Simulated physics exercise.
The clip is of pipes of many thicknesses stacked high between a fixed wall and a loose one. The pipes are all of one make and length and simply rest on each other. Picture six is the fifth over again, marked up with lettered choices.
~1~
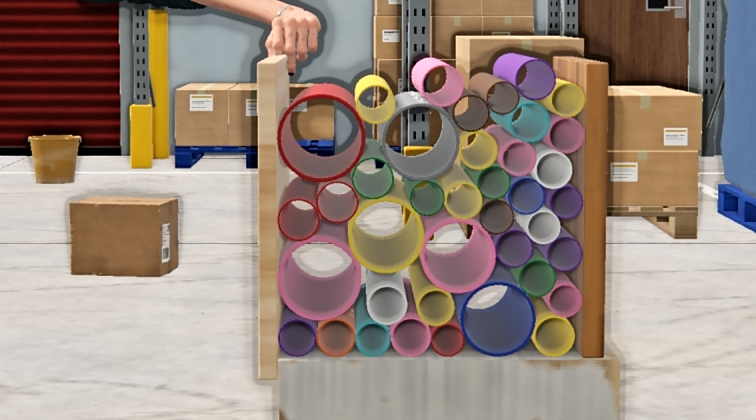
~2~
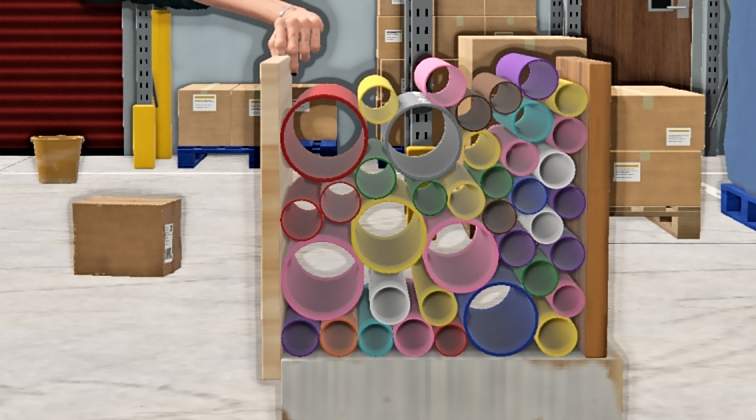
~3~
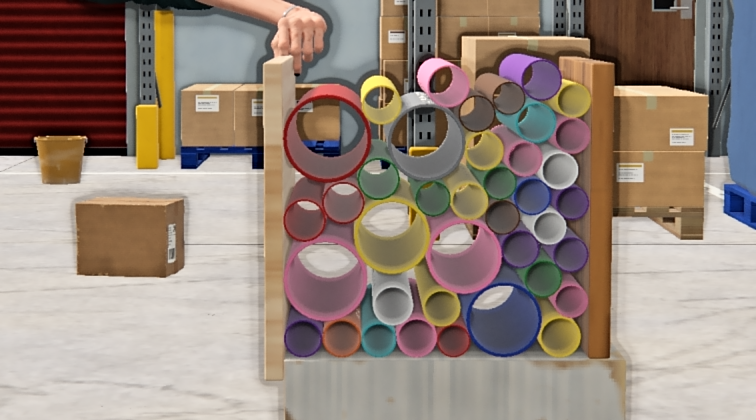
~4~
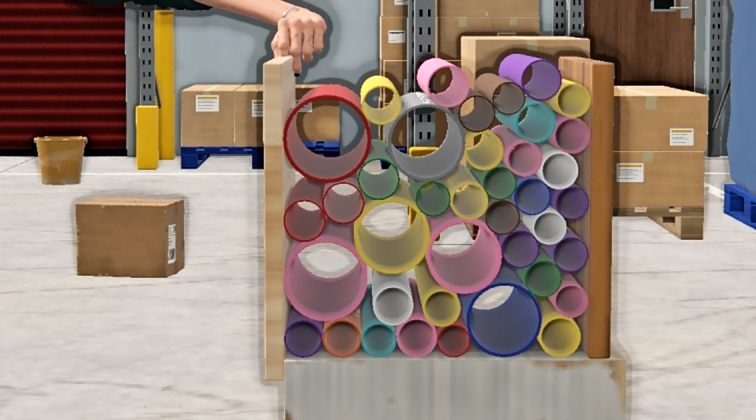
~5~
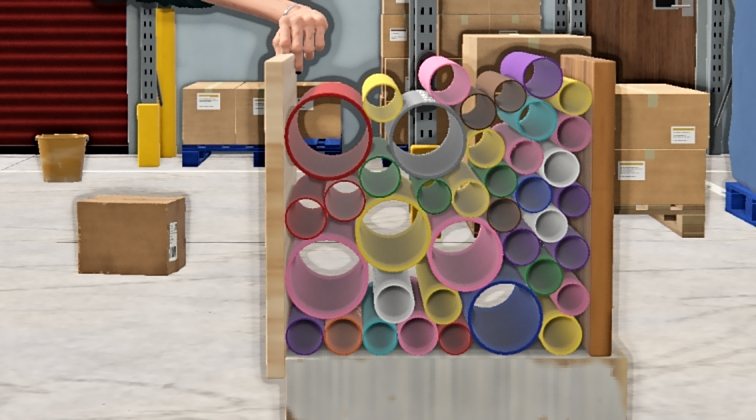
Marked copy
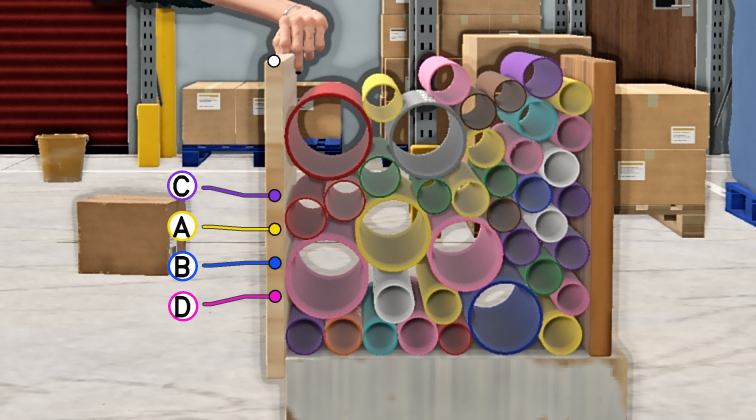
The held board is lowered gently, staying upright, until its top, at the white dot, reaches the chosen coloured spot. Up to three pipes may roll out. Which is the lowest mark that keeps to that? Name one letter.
It can be let down to A.
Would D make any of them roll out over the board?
At D: Yes.
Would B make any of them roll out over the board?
Yes, at B.
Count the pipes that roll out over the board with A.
It comes to two.
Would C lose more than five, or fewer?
It loses fewer than five.
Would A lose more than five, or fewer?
At A, fewer than five.
On the marked copy, A at (275, 229); B at (275, 263); C at (275, 195); D at (275, 297); the white dot at (274, 61).
Taking A. A third of the way, top of the board (284, 135).
Two thirds of the way, top of the board (284, 219).
When it is over, top of the board (284, 228), two out over the board.
As for the rest, B more than three out over the board; C none out over the board; D more than three out over the board.
